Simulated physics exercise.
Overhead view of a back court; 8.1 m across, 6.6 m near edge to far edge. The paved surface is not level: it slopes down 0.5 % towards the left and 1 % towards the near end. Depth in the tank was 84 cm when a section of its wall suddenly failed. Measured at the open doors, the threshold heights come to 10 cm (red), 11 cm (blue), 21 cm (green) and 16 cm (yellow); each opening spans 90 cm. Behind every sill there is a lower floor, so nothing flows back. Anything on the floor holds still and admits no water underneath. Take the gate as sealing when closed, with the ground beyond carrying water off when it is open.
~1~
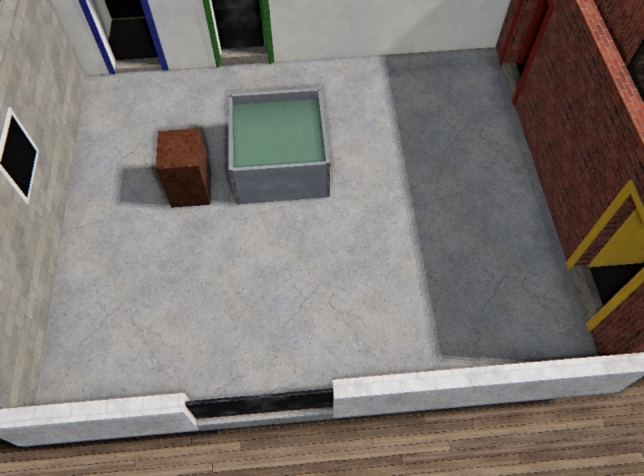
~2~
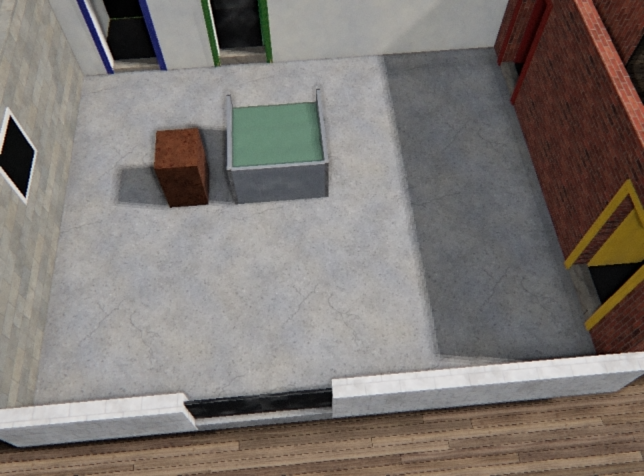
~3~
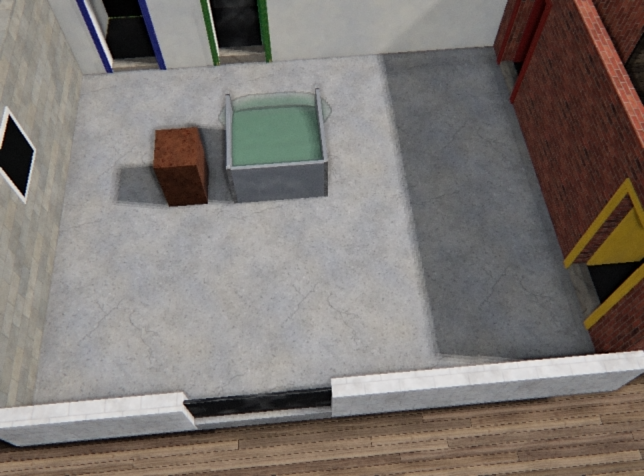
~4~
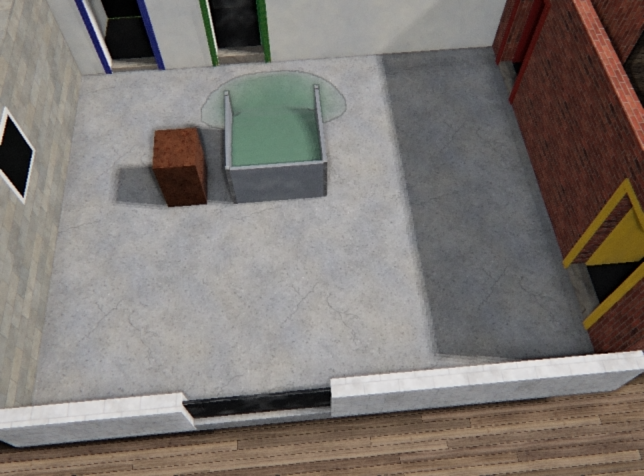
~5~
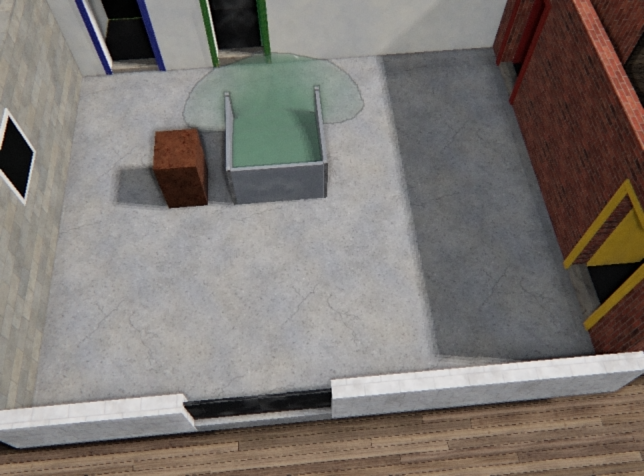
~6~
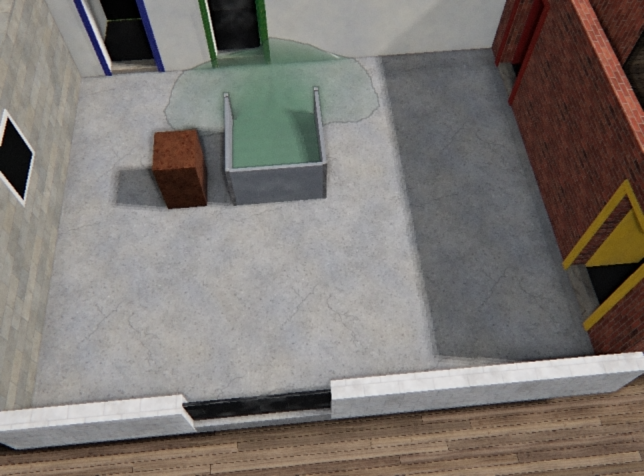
Green-tinted water pouring from the far side of a grey tank and spreading across a paved court beside a brown block.
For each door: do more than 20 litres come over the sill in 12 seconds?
Outcome: The red door lets in a larger amount than the limit. The blue door lets in a smaller amount than the limit. The green door lets in a larger amount than the limit. The yellow door lets in a smaller amount than the limit.
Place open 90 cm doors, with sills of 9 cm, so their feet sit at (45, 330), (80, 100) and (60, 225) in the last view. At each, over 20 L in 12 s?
Per doorway, in order: Insufficient / sufficient / insufficient.
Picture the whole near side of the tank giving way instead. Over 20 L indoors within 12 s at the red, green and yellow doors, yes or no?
Against that limit: Red below, green under, yellow below.
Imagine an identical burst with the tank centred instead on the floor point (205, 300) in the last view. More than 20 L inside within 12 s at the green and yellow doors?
Well, green ends up inside the mark and yellow ends up inside the mark.
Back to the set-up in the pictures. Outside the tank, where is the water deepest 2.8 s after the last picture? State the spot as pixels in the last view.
Near (81, 88).
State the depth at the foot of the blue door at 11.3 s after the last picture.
It's about 1.5 cm.
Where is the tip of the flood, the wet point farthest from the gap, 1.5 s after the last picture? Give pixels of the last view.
(487, 52).
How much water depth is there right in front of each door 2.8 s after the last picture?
You'd get red at 16 cm, blue at 6 cm, green at 11 cm, and yellow at 0 cm.
Then, 0.7 s after the last picture water covers 15 % of the floor and is deepest (44 cm) near (278, 67); red door not reached, blue door 9 cm at the sill, 0 L in, green door 42 cm at the sill, 68 L in, yellow door not reached.
Then, 1.5 s after the last picture water covers 25 % of the floor and is deepest (30 cm) near (487, 52); red door 18 cm at the sill, 1 L in, blue door 10 cm at the sill, 0 L in, green door 27 cm at the sill, 126 L in, yellow door not reached.
Then, 2.8 s after the last picture water covers 40 % of the floor and is deepest (20 cm) near (81, 88); red door 16 cm at the sill, 47 L in, blue door 6 cm at the sill, 0 L in, green door 11 cm at the sill, 134 L in, yellow door not reached.
Then, 6.3 s after the last picture water covers 75 % of the floor and is deepest (12 cm) near (31, 425); red door 4 cm at the sill, 60 L in, blue door 5 cm at the sill, 1 L in, green door 3 cm at the sill, 135 L in, yellow door 3 cm at the sill, 0 L in.
Then, 11.3 s after the last picture water covers 90 % of the floor and is deepest (9 cm) near (266, 402); red door 1 cm at the sill, 60 L in, blue door 2 cm at the sill, 1 L in, green door 1 cm at the sill, 135 L in, yellow door 4 cm at the sill, 0 L in.
